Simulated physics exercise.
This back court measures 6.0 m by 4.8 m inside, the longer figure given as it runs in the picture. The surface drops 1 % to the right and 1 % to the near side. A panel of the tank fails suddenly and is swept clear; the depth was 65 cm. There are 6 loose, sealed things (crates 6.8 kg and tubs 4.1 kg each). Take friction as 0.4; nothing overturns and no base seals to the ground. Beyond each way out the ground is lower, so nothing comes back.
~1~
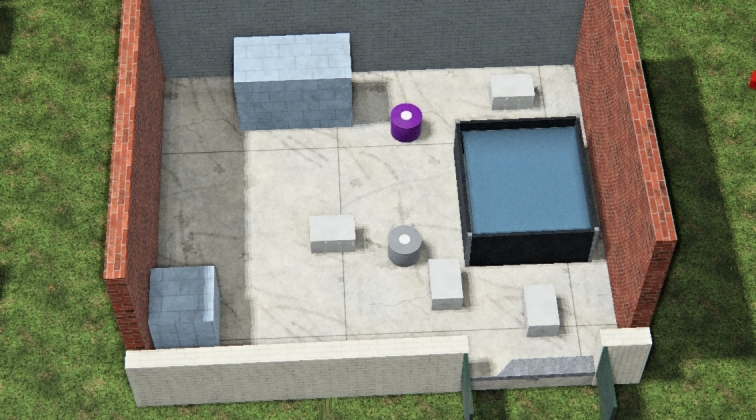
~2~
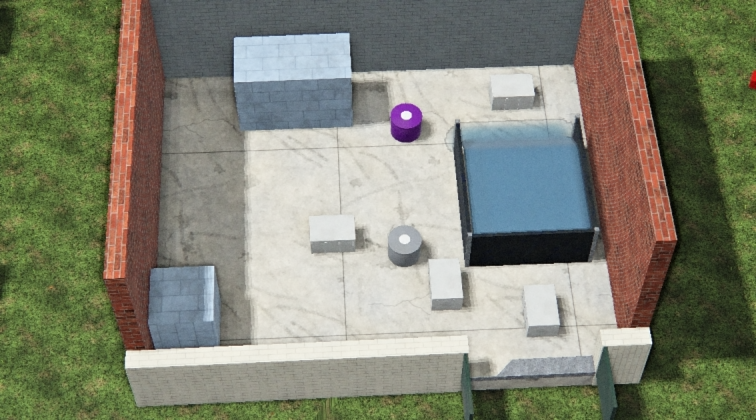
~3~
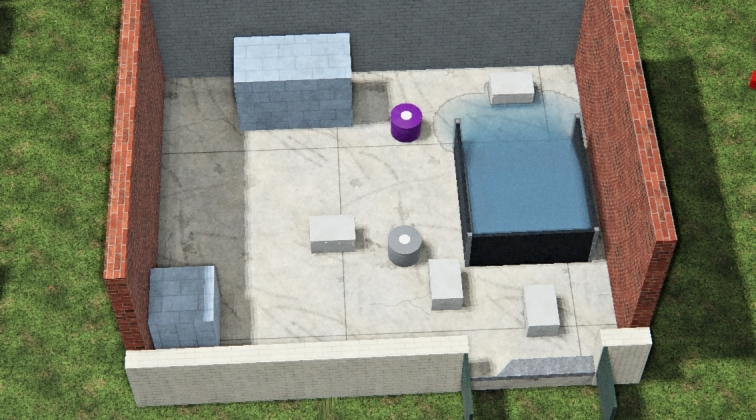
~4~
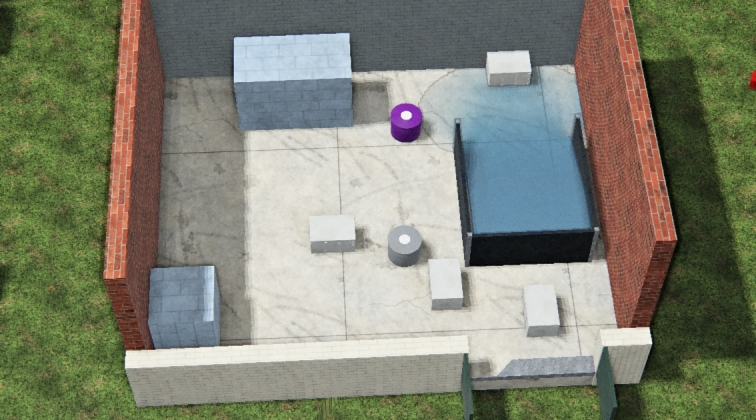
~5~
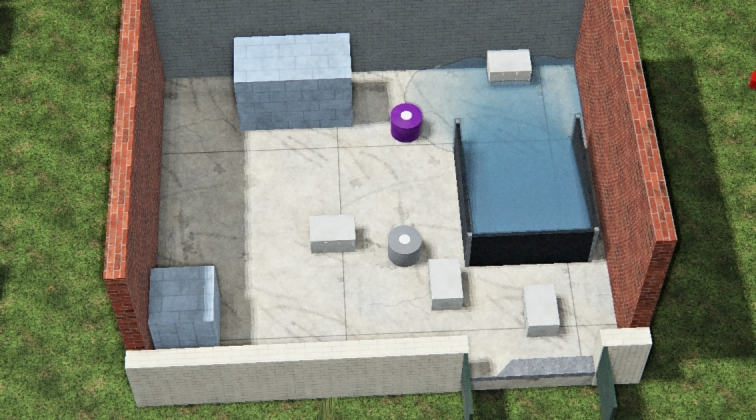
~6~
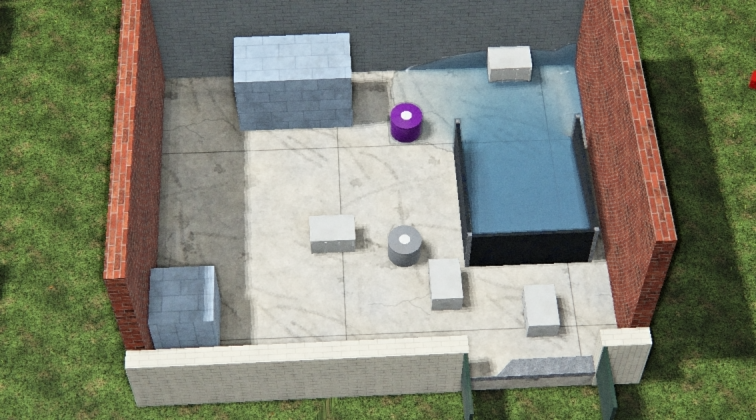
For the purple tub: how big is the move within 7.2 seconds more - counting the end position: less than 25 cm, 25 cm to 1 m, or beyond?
The purple tub travels far.
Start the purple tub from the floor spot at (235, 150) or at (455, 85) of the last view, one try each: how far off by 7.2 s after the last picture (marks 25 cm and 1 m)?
In that order: It is nudged along; it travels far.
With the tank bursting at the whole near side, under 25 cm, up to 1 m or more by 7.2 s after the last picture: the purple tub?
In that case the purple tub holds its place.
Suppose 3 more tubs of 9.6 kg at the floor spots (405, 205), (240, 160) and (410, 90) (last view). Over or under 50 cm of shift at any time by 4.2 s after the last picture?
In that order: Past it, under, past it.
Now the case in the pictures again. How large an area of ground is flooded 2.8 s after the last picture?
Some 22 m2.
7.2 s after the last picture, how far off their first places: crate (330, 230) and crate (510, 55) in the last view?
In that order: 150 cm, 400 cm.
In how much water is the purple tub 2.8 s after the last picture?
About 2 cm.
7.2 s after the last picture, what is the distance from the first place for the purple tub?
Roughly 300 cm.
Then, 0.9 s after the last picture the purple tub is near (406, 116), 0.0 m from its start, aground; 0 of 6 are out; 1 afloat.
Then, 2.8 s after the last picture the purple tub is near (434, 220), 1.8 m from its start, aground; 0 of 6 are out; 2 afloat.
Then, 4.8 s after the last picture the purple tub is near (467, 302), 3.1 m from its start, afloat; 0 of 6 are out; 5 afloat.
Then, 7.2 s after the last picture the purple tub is near (525, 276), 3.0 m from its start, afloat; 1 of 6 are out; 5 afloat.
